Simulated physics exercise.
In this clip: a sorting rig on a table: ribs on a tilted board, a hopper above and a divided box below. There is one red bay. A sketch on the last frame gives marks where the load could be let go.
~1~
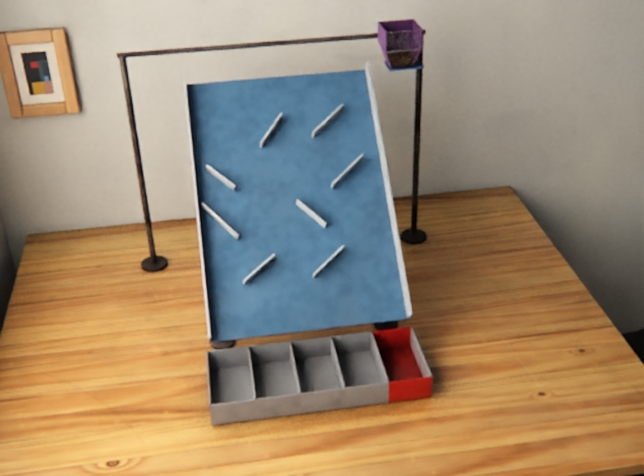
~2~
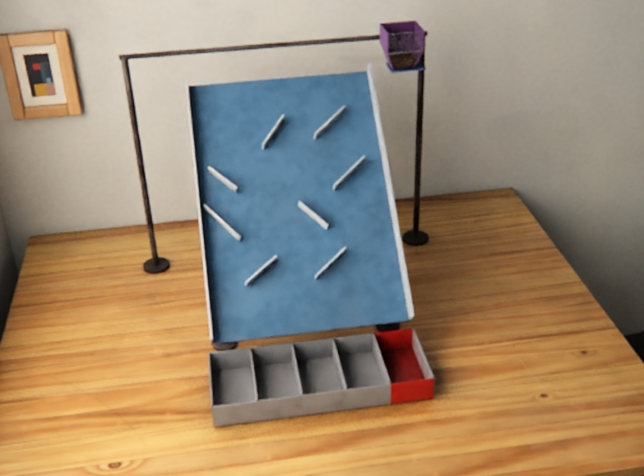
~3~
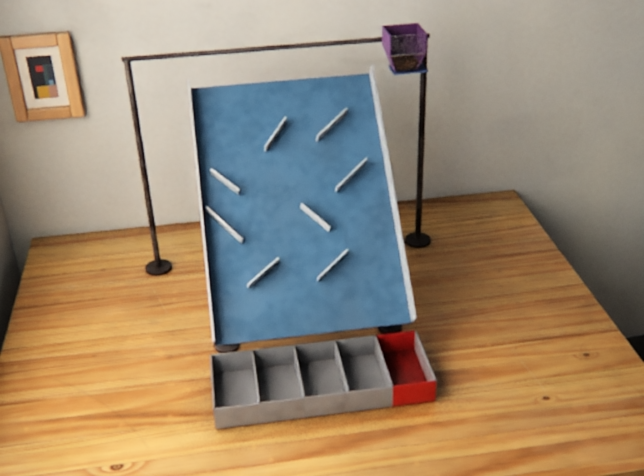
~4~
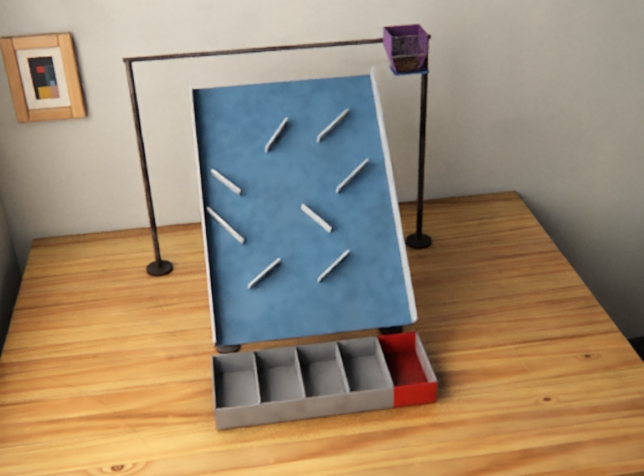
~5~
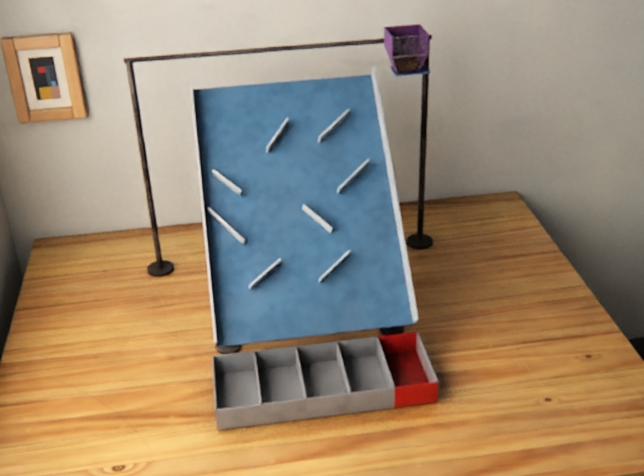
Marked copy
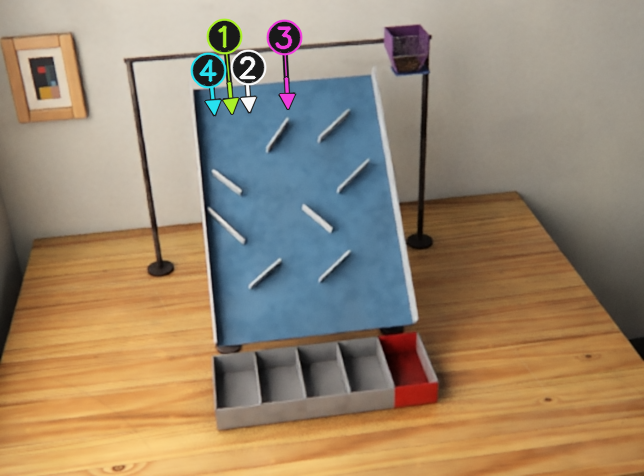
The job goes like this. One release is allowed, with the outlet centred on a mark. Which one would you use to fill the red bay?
Mark 3.
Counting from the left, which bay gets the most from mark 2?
The first from the left.
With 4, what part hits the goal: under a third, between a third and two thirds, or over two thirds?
Mark 4 gives under a third.
On the marked copy, mark 1 meets the board at (231, 108); mark 2 meets the board at (249, 106); mark 3 meets the board at (287, 103); mark 4 meets the board at (214, 109).
If 1 is chosen, just a few in the red bay, almost all in other bays, about a tenth outside the box.
If 2 is chosen, not one piece in the red bay, almost all in other bays.
If 3 is chosen, roughly a third in the red bay, roughly half in other bays, about a tenth outside the box.
If 4 is chosen, not one piece in the red bay, the larger part in other bays, about a tenth outside the box.
